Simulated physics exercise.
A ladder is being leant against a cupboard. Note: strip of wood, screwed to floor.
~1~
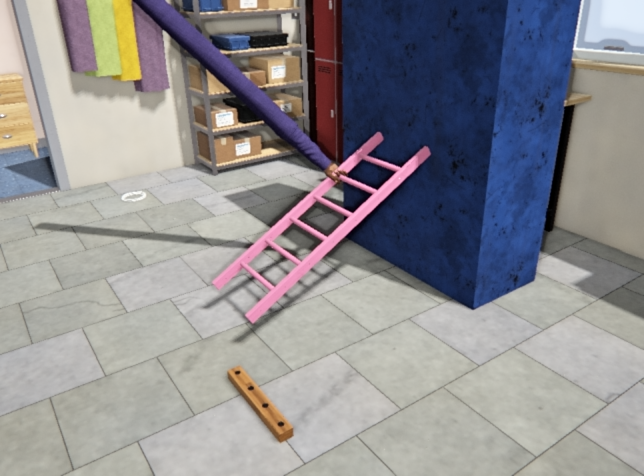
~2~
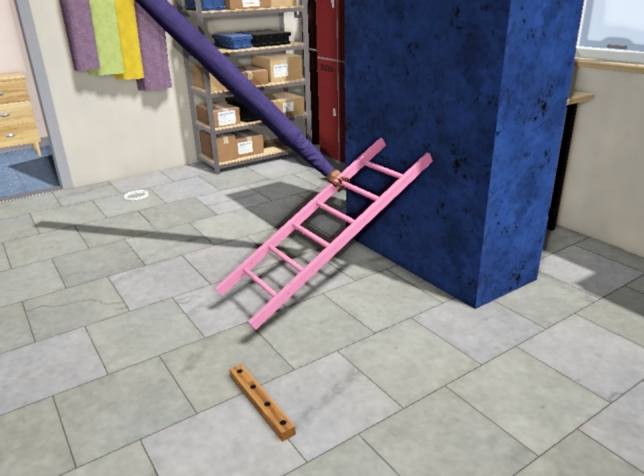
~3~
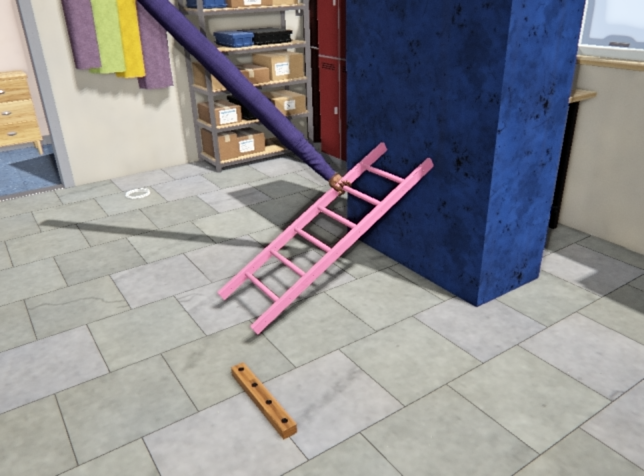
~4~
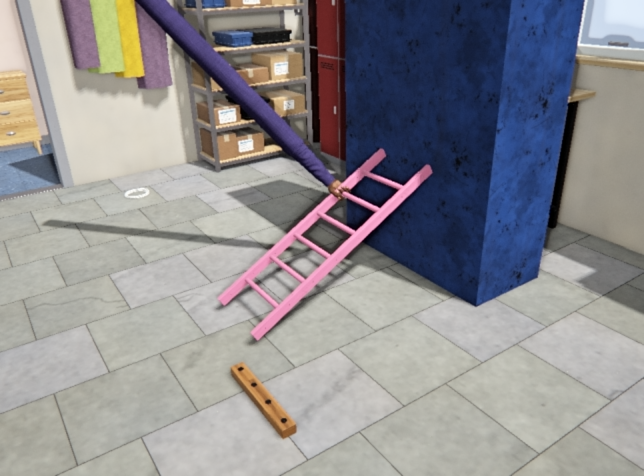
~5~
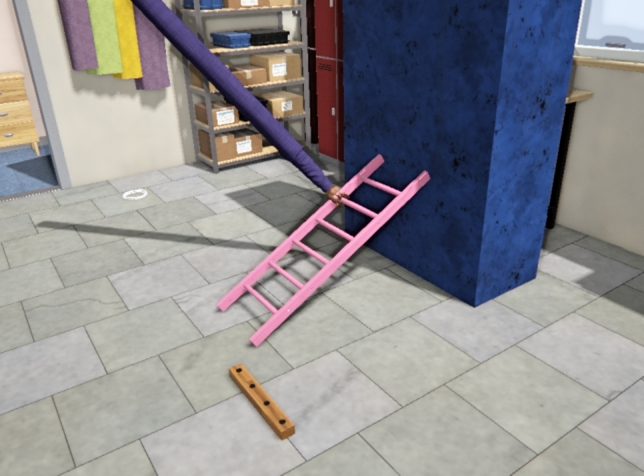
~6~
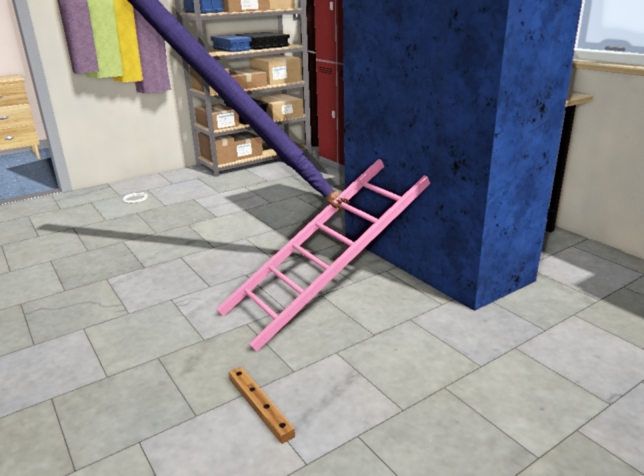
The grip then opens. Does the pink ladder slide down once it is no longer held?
Yes, the pink ladder slips.
Then, 0.32 s on from there, pink ladder turned 13° from its first pose near (316, 270).
Then, 0.46 s on from there, pink ladder turned 29° from its first pose near (312, 299).
Then, 0.72 s on from there, pink ladder turned 24° from its first pose near (311, 290).
In the end, the pink ladder slips down, near (312, 300).
